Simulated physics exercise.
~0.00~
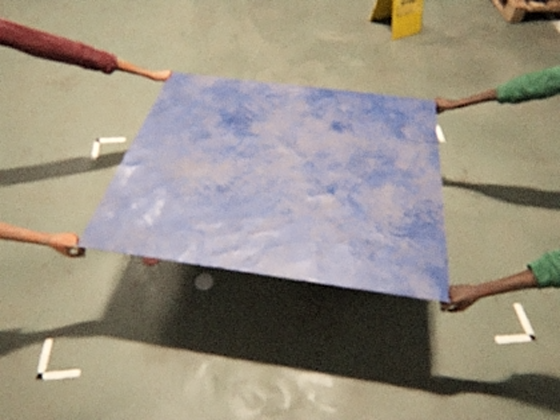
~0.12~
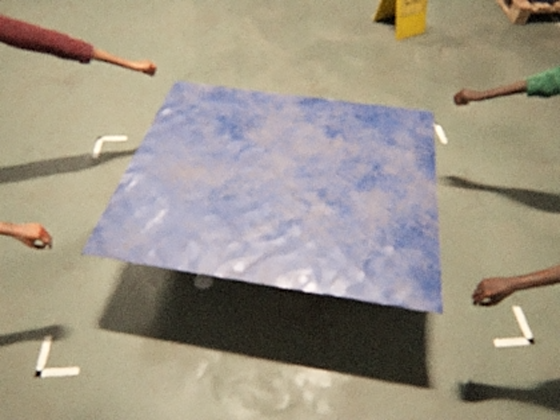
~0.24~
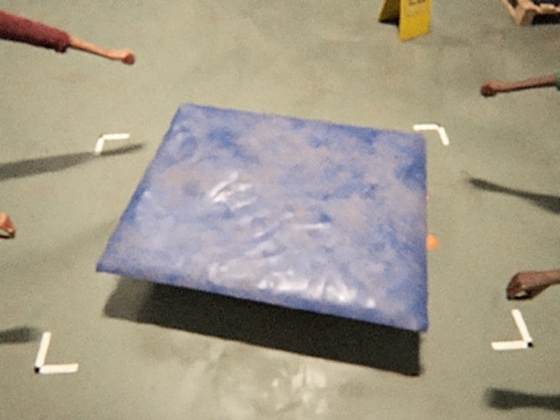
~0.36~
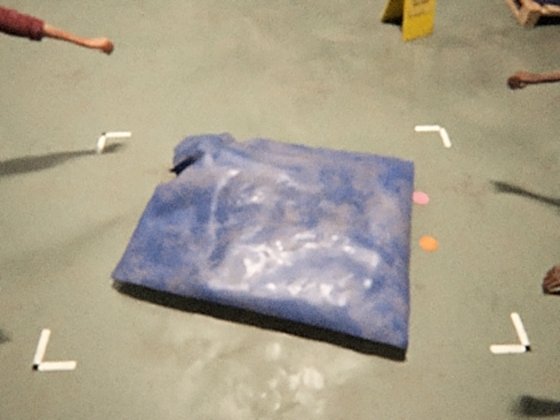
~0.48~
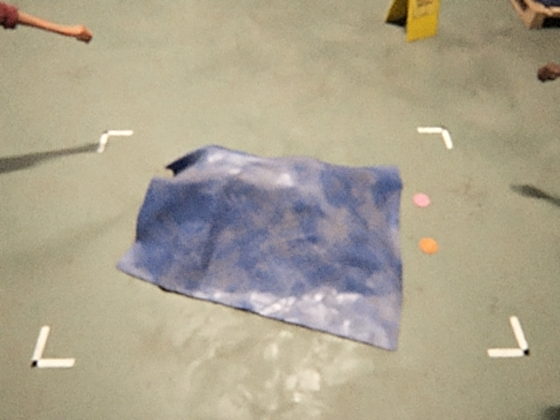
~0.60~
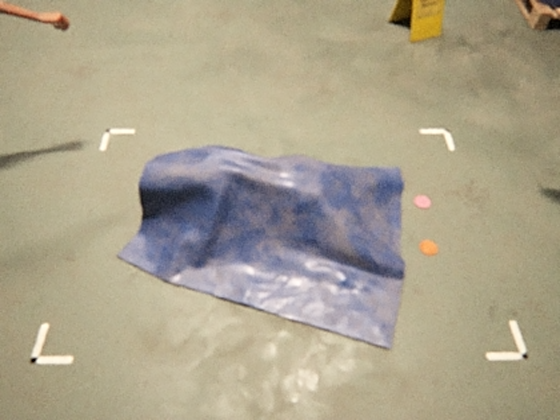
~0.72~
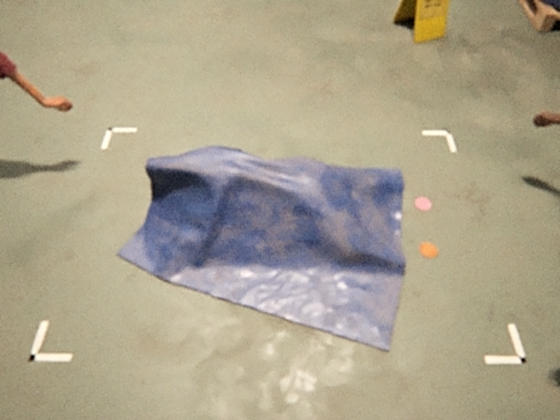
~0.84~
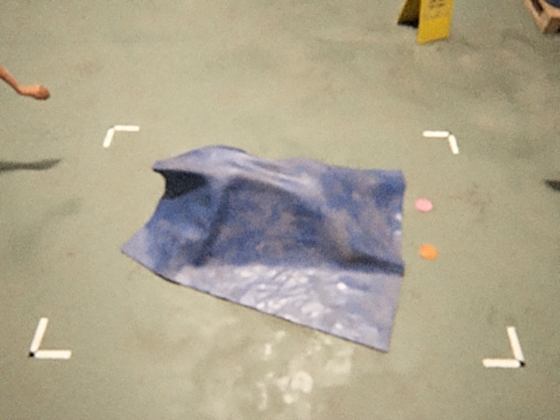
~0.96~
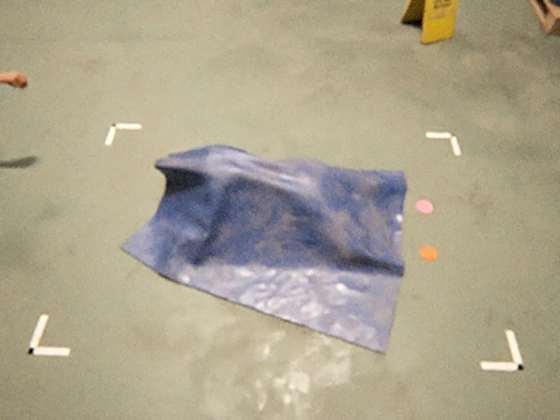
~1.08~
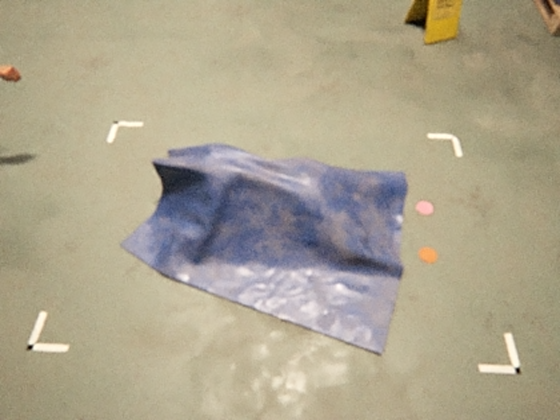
A blue mottled tarp, held flat by four hands, dropped when they let go and crumpled onto the warehouse floor, covering a white saucer and a red one, and ended lying in raised folds beside the uncovered pink coaster and orange plate.
